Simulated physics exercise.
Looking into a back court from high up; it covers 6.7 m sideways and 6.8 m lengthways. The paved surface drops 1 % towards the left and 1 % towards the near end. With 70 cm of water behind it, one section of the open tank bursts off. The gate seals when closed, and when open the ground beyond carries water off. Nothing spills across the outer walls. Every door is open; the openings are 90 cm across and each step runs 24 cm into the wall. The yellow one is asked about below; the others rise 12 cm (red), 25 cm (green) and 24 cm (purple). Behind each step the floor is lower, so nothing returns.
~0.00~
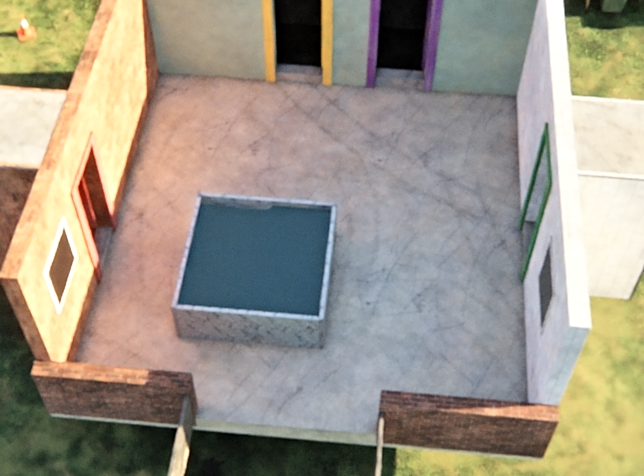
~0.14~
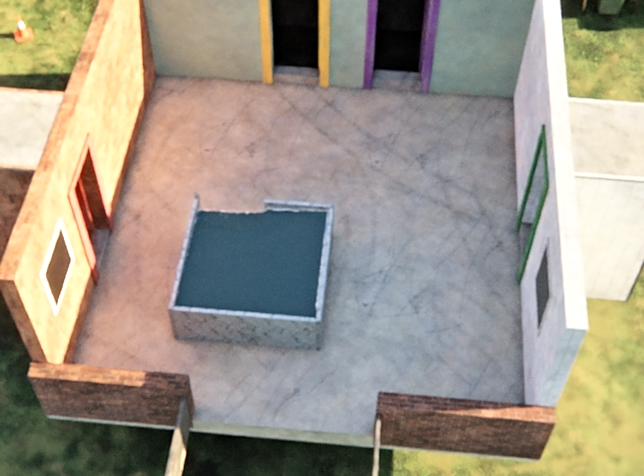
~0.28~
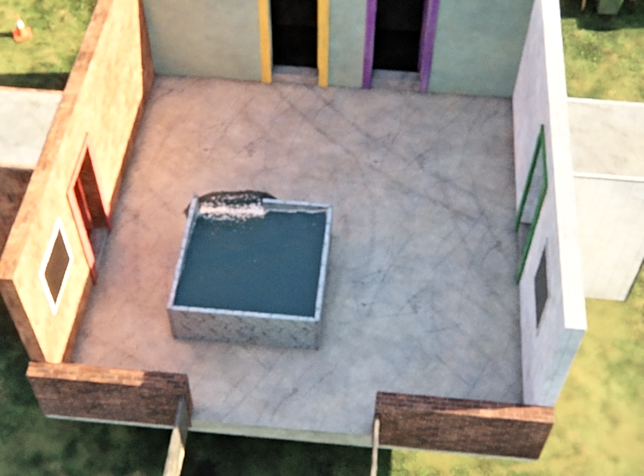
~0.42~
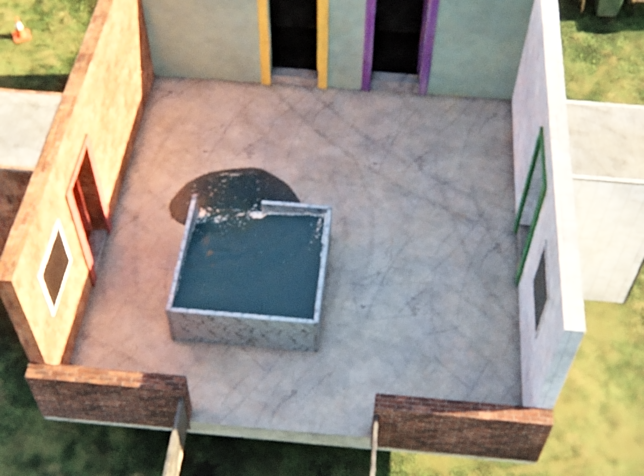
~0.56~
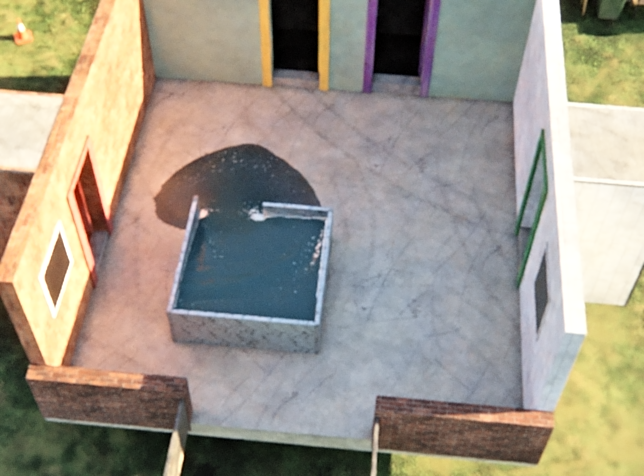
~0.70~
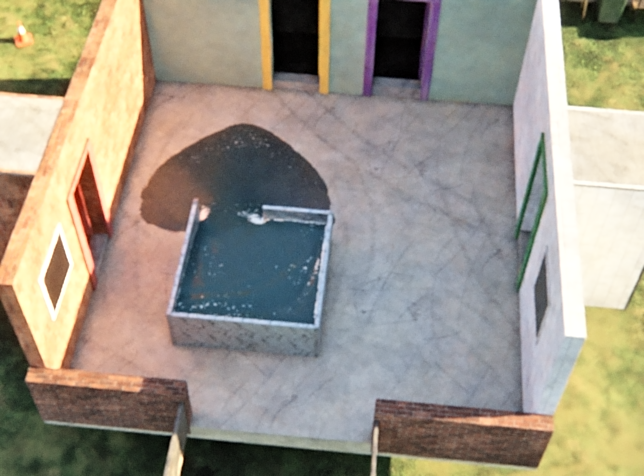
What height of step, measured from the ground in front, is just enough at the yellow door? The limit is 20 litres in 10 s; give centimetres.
Some 20 cm above the ground.
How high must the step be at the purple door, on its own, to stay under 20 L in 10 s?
About 6.5 cm at purple.
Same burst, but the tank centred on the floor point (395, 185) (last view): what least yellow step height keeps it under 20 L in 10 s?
Some 18 cm.
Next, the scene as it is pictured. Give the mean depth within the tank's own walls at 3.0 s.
Some 34 cm.
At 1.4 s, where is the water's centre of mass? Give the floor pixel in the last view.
Near (246, 251).
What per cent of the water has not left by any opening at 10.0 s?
Roughly 98 in a hundred.
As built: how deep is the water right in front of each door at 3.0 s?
Depths in cm: Red 1, green 0, yellow 21, purple 12.
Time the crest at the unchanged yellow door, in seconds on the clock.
At about 2.2 s.
After 1.4 s water covers 30 % of the floor, deepest (37 cm) near (222, 226); 13 cm at the yellow door, 0 litres in over its 19 cm step.
After 3.0 s water covers 35 % of the floor, deepest (34 cm) near (151, 134); 21 cm at the yellow door, 19 litres in over its 19 cm step.
After 10.0 s water covers 95 % of the floor, deepest (12 cm) near (337, 380); 6 cm at the yellow door, 24 litres in over its 19 cm step.
At the yellow door as built, the water arrived by 1.2 s and peaked near 26 cm at 2.2 s.
With a step of 17.5 cm, 37 litres would have come in within the 10 s; with 23.5 cm, 3 litres. So under 20 litres takes about 20 cm.
